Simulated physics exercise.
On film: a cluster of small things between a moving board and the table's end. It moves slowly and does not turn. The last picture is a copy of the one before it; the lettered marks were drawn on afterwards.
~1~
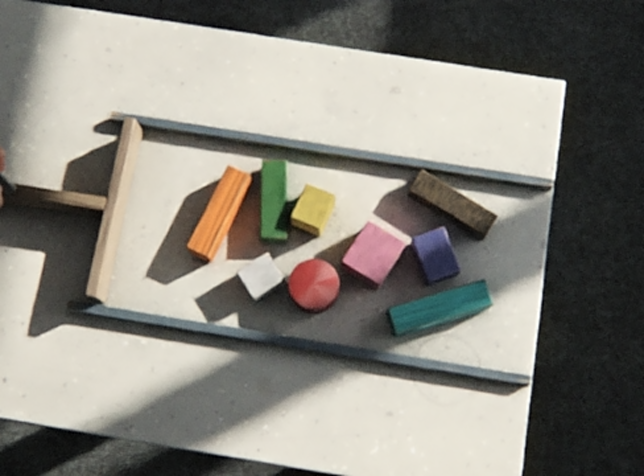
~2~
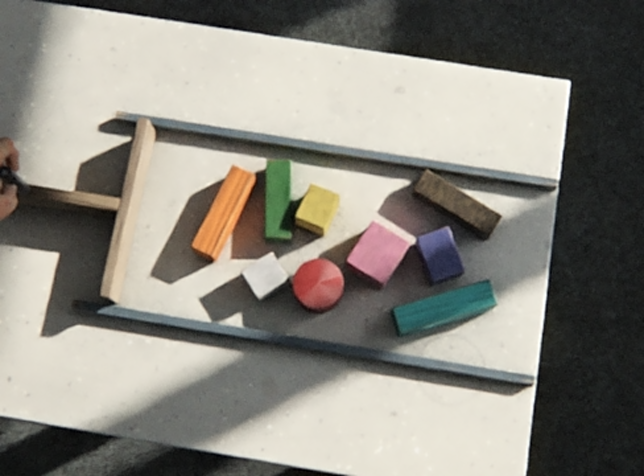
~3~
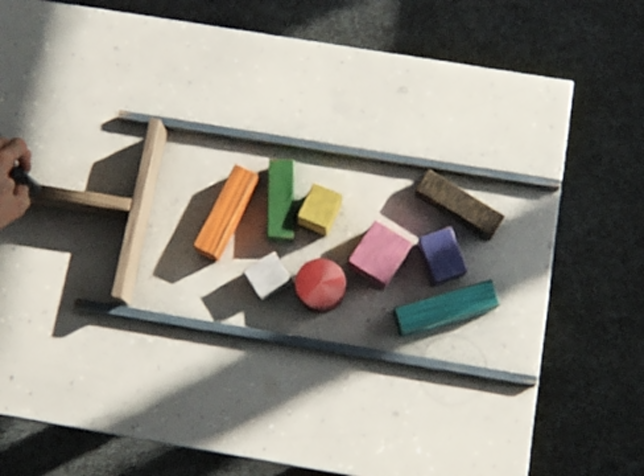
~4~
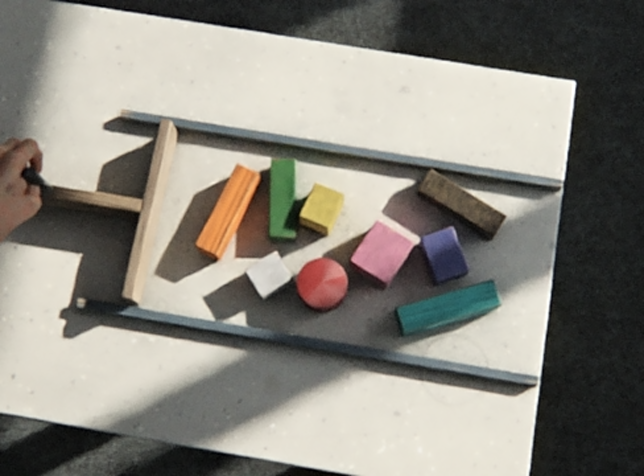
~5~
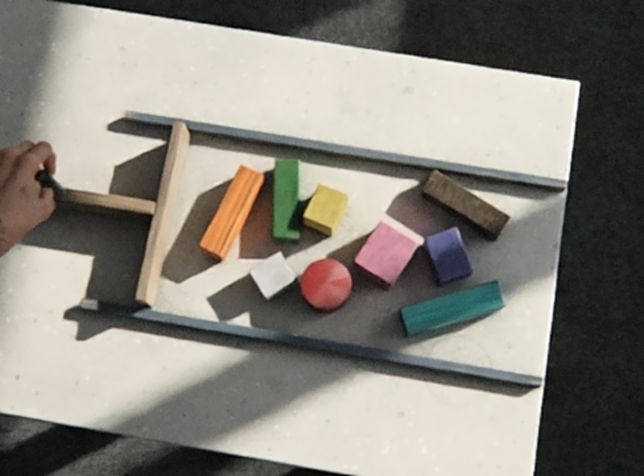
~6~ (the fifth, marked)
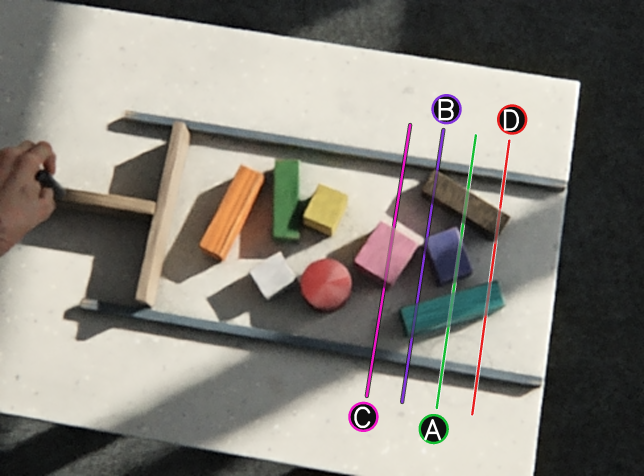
A wooden board on a handle slid slowly to the right between two rails, pushed by a hand that came into view at the left, while the colourful blocks ahead of it lay untouched.
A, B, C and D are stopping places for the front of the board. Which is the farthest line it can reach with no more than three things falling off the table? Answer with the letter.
It should halt at A.
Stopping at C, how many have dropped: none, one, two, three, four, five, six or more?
In all, none.
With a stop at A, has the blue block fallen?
By then, yes.
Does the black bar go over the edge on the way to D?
By then, yes.
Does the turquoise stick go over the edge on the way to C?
By then, no.
On the copy, A at (457, 267); B at (423, 262); C at (389, 256); D at (491, 273).
On A. First, board (266, 226); white block (284, 288); green bar (318, 206).
Then, board (372, 244); turquoise stick (487, 316); blue block (494, 252).
Finally, board (456, 258); turquoise stick over the edge; black bar over the edge; three fallen.
By contrast, B is within the limit but short; C is within the limit but short; D drops five.
